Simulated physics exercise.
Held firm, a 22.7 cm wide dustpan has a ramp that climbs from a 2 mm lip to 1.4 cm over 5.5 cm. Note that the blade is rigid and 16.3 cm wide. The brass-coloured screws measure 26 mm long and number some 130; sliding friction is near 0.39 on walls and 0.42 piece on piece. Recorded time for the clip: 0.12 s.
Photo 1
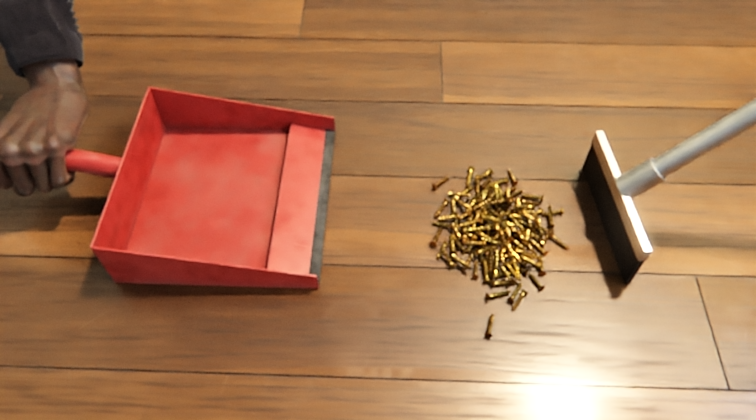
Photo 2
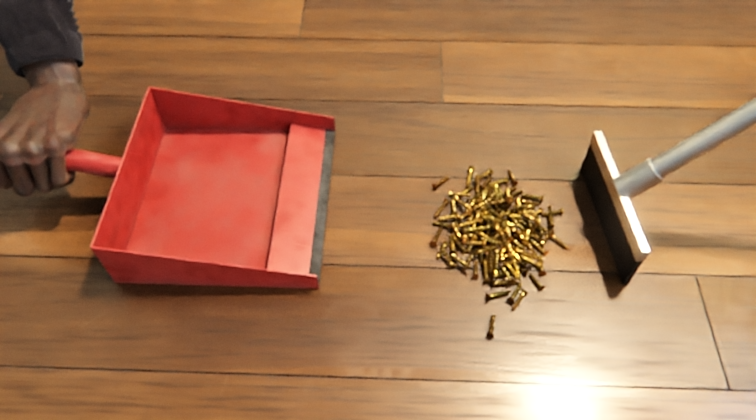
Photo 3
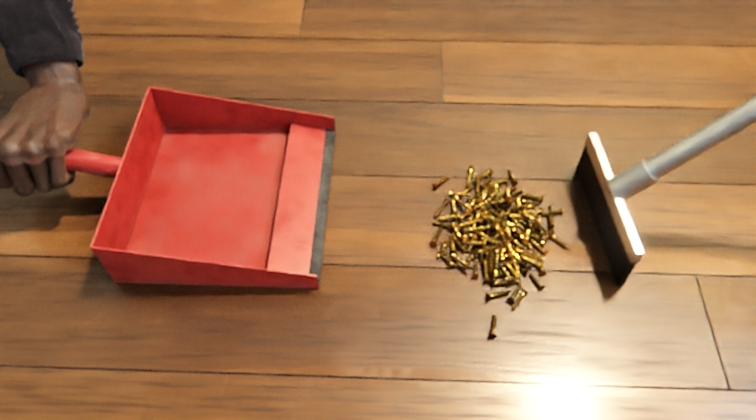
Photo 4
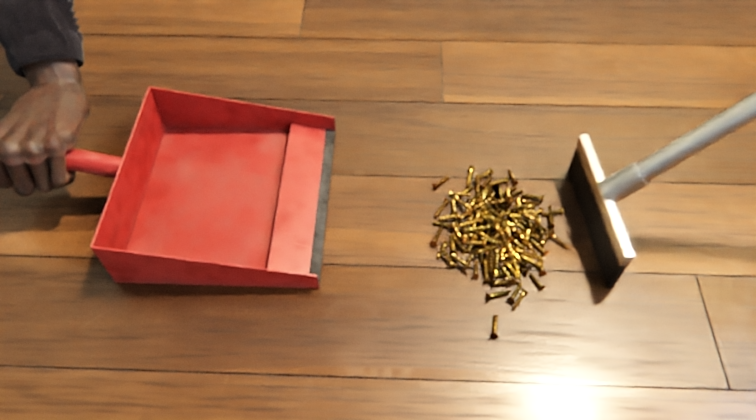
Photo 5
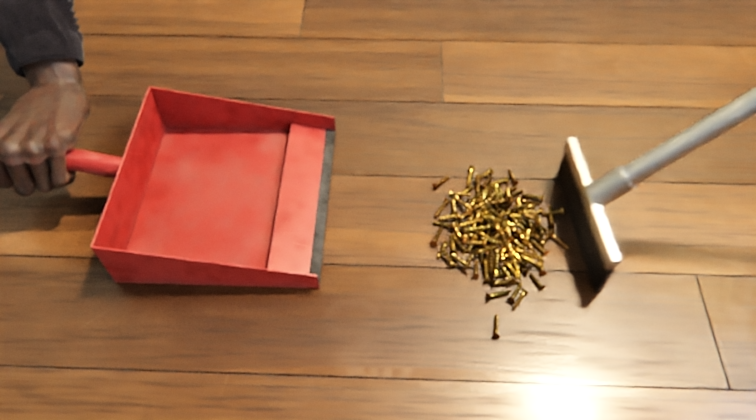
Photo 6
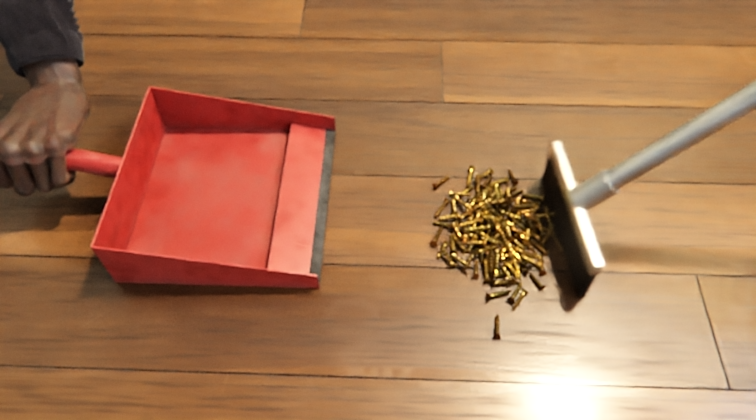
On a wooden floor, a hand held a red dustpan still on the left while a flat blade on a pole slid left from the right, reaching the edge of a pile of brass-coloured screws.
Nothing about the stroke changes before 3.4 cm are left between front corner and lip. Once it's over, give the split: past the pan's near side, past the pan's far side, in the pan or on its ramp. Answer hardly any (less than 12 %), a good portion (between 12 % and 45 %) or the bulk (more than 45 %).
Near side: A good portion; far side: Hardly any; pan: A good portion.
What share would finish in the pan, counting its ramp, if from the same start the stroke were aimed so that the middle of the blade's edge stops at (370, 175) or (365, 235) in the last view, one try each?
Some 20 and 30 per cent.
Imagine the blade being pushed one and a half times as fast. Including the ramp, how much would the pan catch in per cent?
Then around 35 per cent.
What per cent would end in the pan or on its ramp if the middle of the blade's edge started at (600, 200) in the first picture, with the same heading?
About 20 per cent.
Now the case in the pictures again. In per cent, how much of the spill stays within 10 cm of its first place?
Near 10 per cent.
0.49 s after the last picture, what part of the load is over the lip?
Over the lip by then: Approx. 15 %.
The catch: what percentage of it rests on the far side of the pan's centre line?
Share: Approx. 0 %.
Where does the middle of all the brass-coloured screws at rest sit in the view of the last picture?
Centre at rest: Approx. (331, 259) px.
Then, 0.15 s after the last picture, middle of the blade 15 cm from the lip; 0 % over the lip, far side 0 %, near side 10 %.
Then, 0.26 s after the last picture, middle of the blade 7 cm from the lip; 0 % over the lip, far side 0 %, near side 25 %.
Then, 0.49 s after the last picture, middle of the blade 4 cm from the lip; 15 % over the lip, far side 0 %, near side 30 %.
In the end, near side 30 %, far side 0 %, pan 15 %, in front of the lip or behind the blade 50 %.
